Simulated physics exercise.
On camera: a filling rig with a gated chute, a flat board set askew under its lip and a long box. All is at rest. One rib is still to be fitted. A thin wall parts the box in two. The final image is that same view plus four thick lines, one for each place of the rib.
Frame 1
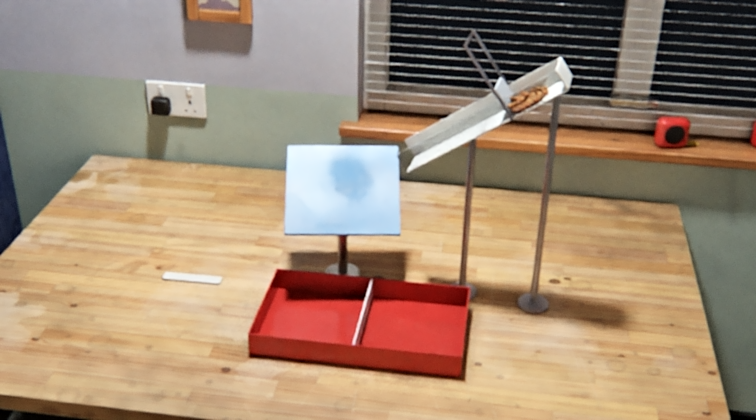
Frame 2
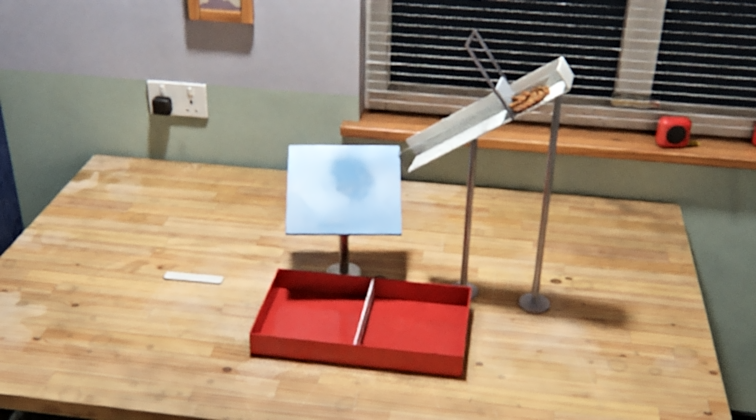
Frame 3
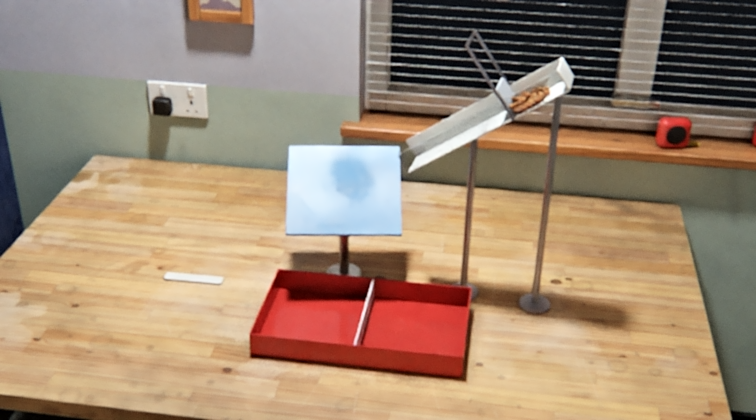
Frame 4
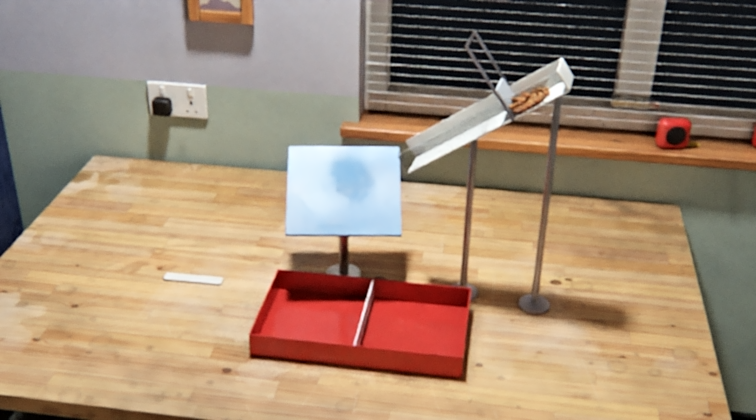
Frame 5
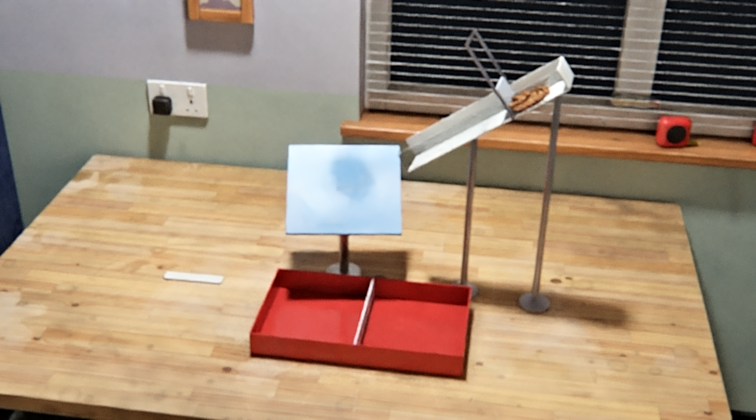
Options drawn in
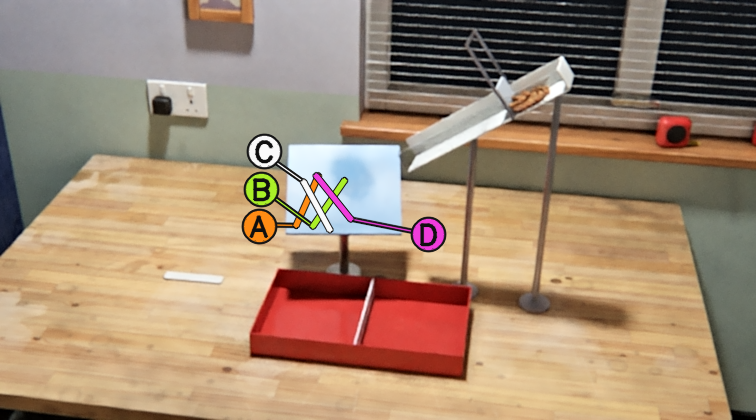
In the video, brown cereal balls rest behind a gate in a sloping white chute, beside a tilted pale blue board and a divided red box on a wooden table. Nothing visibly moves, and the gate stays shut.
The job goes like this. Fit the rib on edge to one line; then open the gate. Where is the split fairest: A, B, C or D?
It is D.
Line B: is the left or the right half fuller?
Left.
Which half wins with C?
Left.
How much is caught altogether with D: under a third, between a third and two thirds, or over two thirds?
Line D gives over two thirds.
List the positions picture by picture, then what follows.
Load behind the gate at (525, 103), cereal balls; lip of the chute at (412, 165), sloping fairly steeply, in the first picture.
Middle of the board at (344, 189), tilted fairly steeply; middle of its low edge at (344, 234); of its high edge at (344, 146), in the second picture.
Front corners of the box at (250, 334) and (462, 357); front end of its middle wall at (355, 345); gate still shut at (502, 87), in the third picture.
Middle of the load at (526, 104); lip at (413, 165), in the fourth picture.
Middle of the load at (526, 102); lip at (413, 164), in the fifth picture.
On the marked copy, line A from (318, 175) to (296, 225); line B from (344, 180) to (312, 226); line C from (303, 182) to (329, 229); line D from (316, 175) to (350, 219).
For line A, of what is caught, nearly all in the left half, a small part in the right.
For line B, of what is caught, nearly all in the left half, a small part in the right.
For line C, of what is caught, nearly all in the left half, a small part in the right.
For line D, of what is caught, about half in the left half, about half in the right.
